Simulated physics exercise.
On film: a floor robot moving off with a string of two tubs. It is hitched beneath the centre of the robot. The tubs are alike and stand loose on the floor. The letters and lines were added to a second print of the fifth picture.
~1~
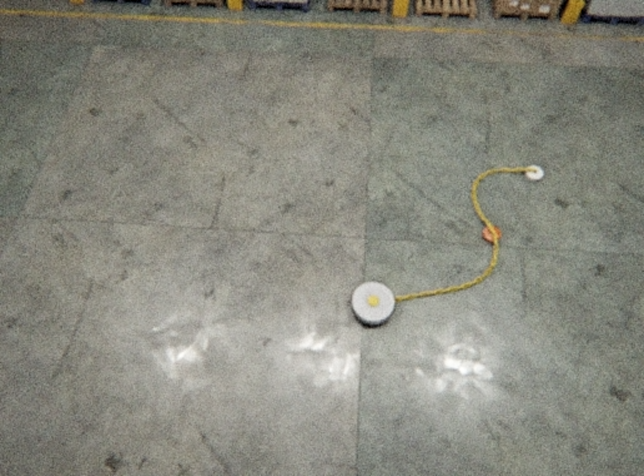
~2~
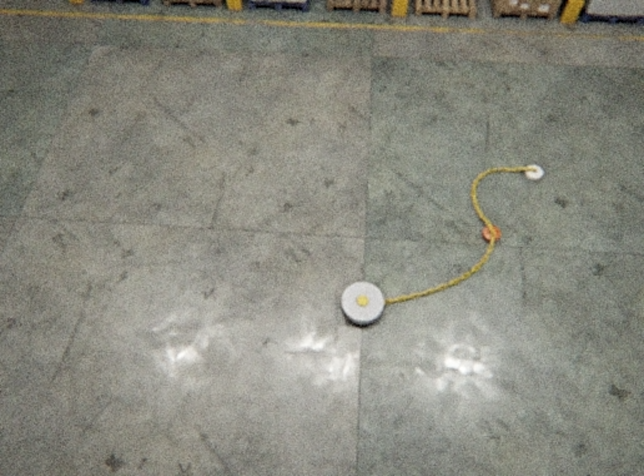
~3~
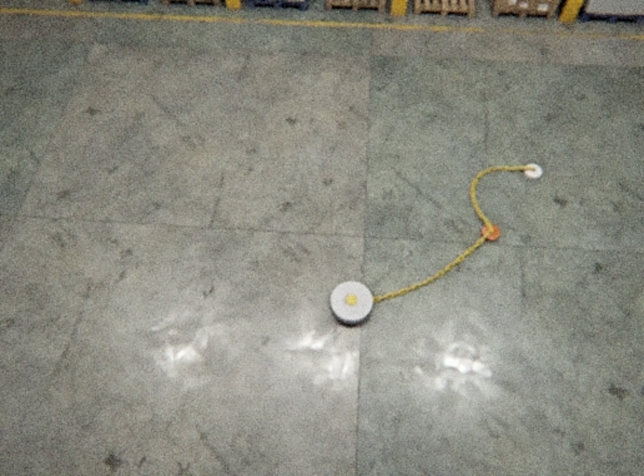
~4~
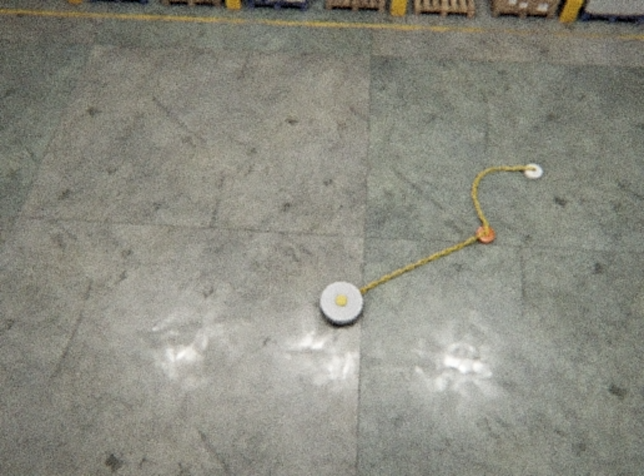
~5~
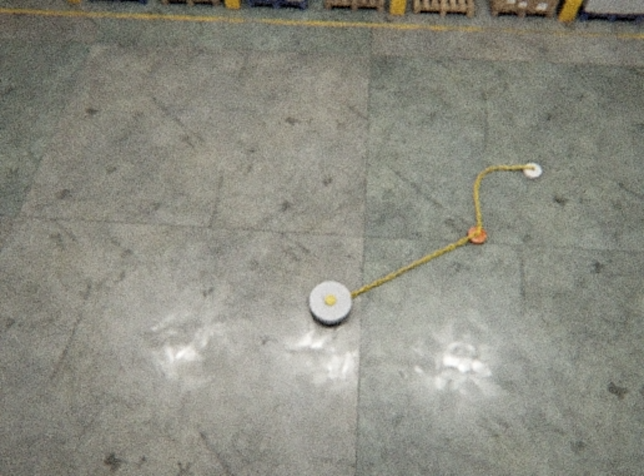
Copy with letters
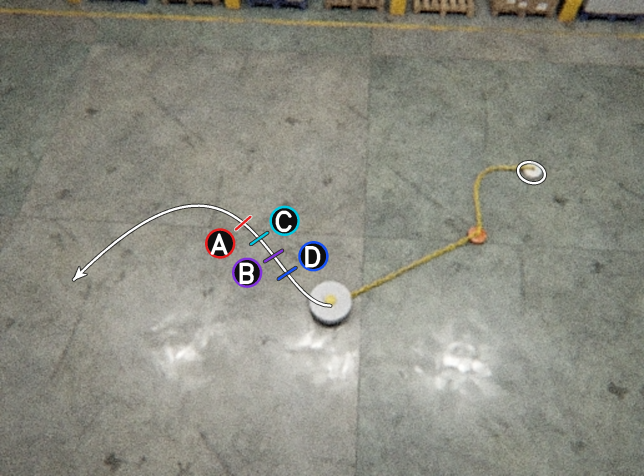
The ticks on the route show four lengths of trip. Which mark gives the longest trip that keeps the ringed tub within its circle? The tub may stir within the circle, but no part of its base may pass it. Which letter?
Mark B.
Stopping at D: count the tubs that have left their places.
One.
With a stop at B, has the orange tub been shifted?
Yes.
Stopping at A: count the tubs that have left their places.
Two.
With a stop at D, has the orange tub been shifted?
Yes.
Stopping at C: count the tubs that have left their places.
Two.
On the copy, A at (243, 223); B at (274, 256); C at (259, 238); D at (287, 273); the ring at (531, 173); the route from (330, 306) via (216, 208) to (74, 280).
On B. First, robot (304, 290); white tub (532, 171); orange tub (460, 240).
Then, robot (287, 270); white tub (532, 171); orange tub (450, 241).
Finally, robot (273, 253); white tub (531, 172); orange tub (438, 239); the ringed tub at the far end is still in its ring.
By contrast, A drags the last tub to (517, 181); C drags the last tub to (526, 176); D is safe but short.
